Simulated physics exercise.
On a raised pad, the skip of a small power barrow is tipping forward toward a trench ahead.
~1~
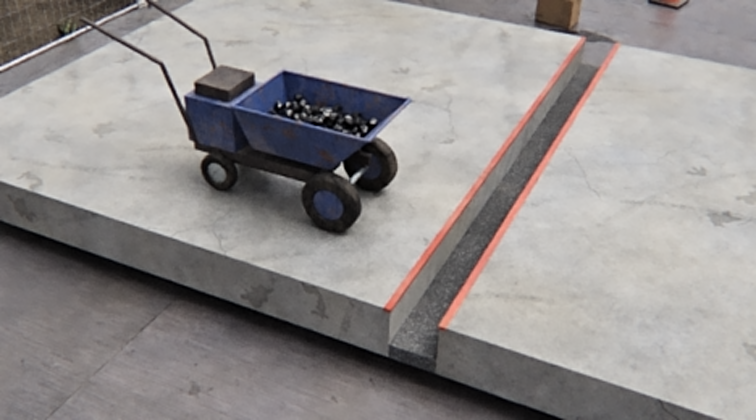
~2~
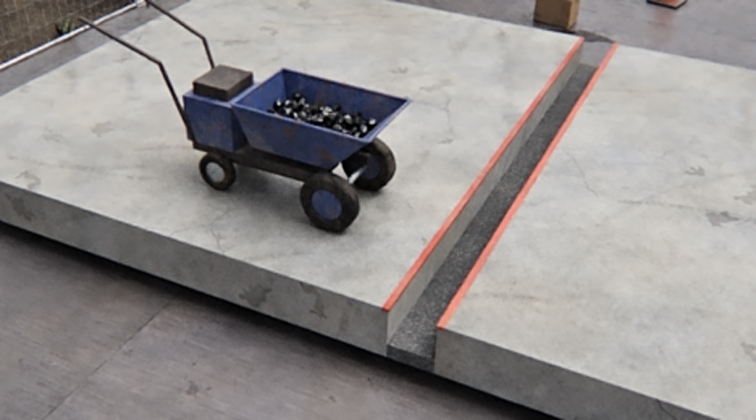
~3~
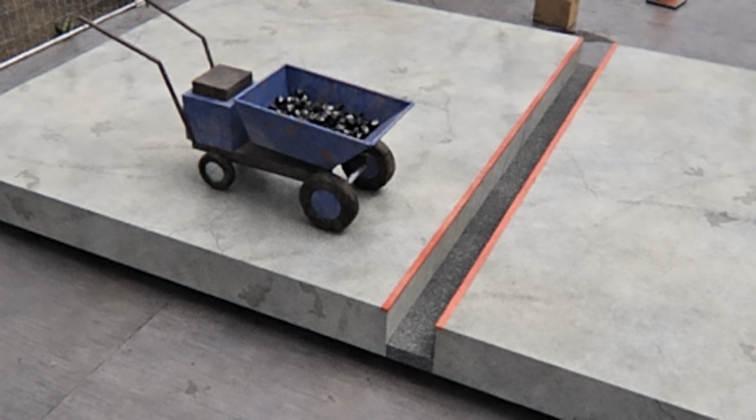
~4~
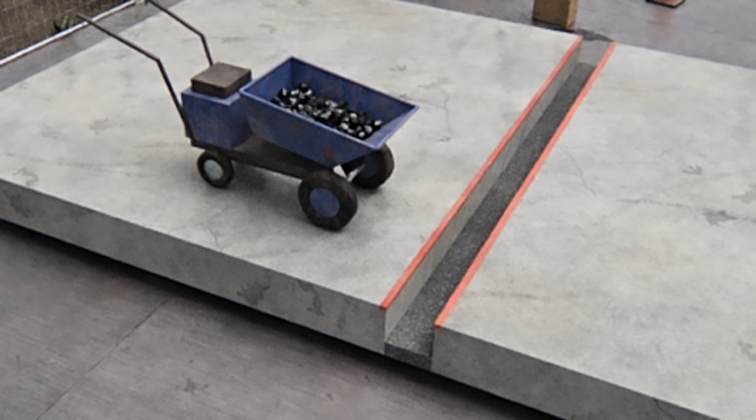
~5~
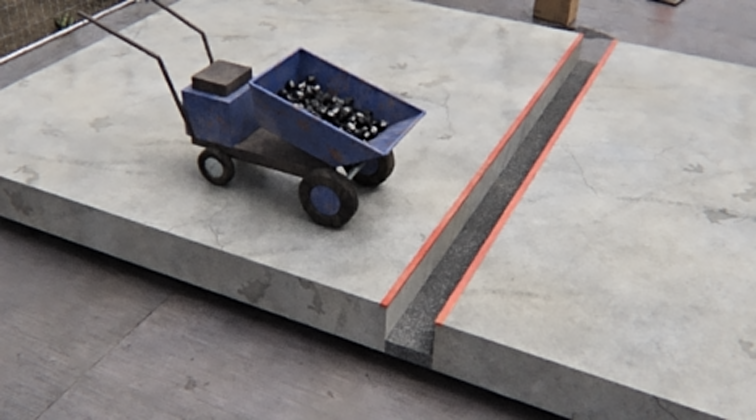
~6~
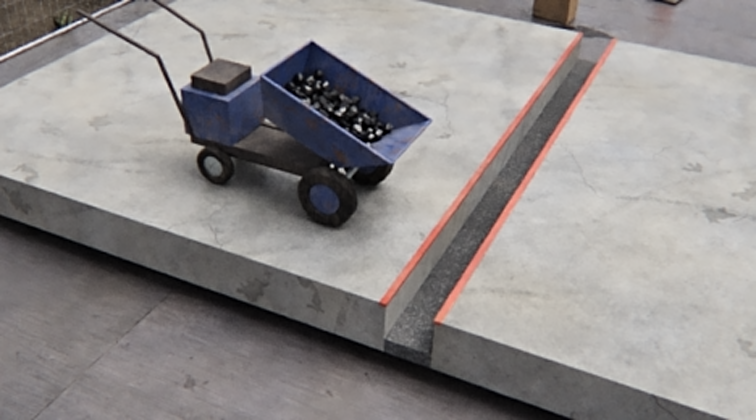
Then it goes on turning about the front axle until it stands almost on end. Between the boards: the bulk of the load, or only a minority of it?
The bulk of it.
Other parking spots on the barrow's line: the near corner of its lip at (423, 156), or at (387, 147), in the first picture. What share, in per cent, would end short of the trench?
Near 0 and 0 percent respectively.
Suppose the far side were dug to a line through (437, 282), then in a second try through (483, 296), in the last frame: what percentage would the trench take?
In turn 60 and 70 in a hundred.
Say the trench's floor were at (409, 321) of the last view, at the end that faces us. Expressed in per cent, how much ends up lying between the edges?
Something close to 60 per cent.
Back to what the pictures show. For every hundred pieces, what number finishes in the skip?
Close to 25 per cent, give or take.
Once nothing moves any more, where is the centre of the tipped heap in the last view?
(462, 259).
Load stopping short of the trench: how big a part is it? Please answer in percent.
Roughly 5 per cent of the load.
Shortly afterwards, skip tipped steeply; the whole lot in the skip.
Next, skip tipped right over; near two thirds in the skip; a little short of the trench; near a quarter in or heaped over the trench.
Some moments later, skip tipped right over; near a quarter in the skip; a little short of the trench; near two thirds in or heaped over the trench.
In the end, skip tipped right over; near a quarter in the skip; a little short of the trench; near two thirds in or heaped over the trench; none at all beyond it.
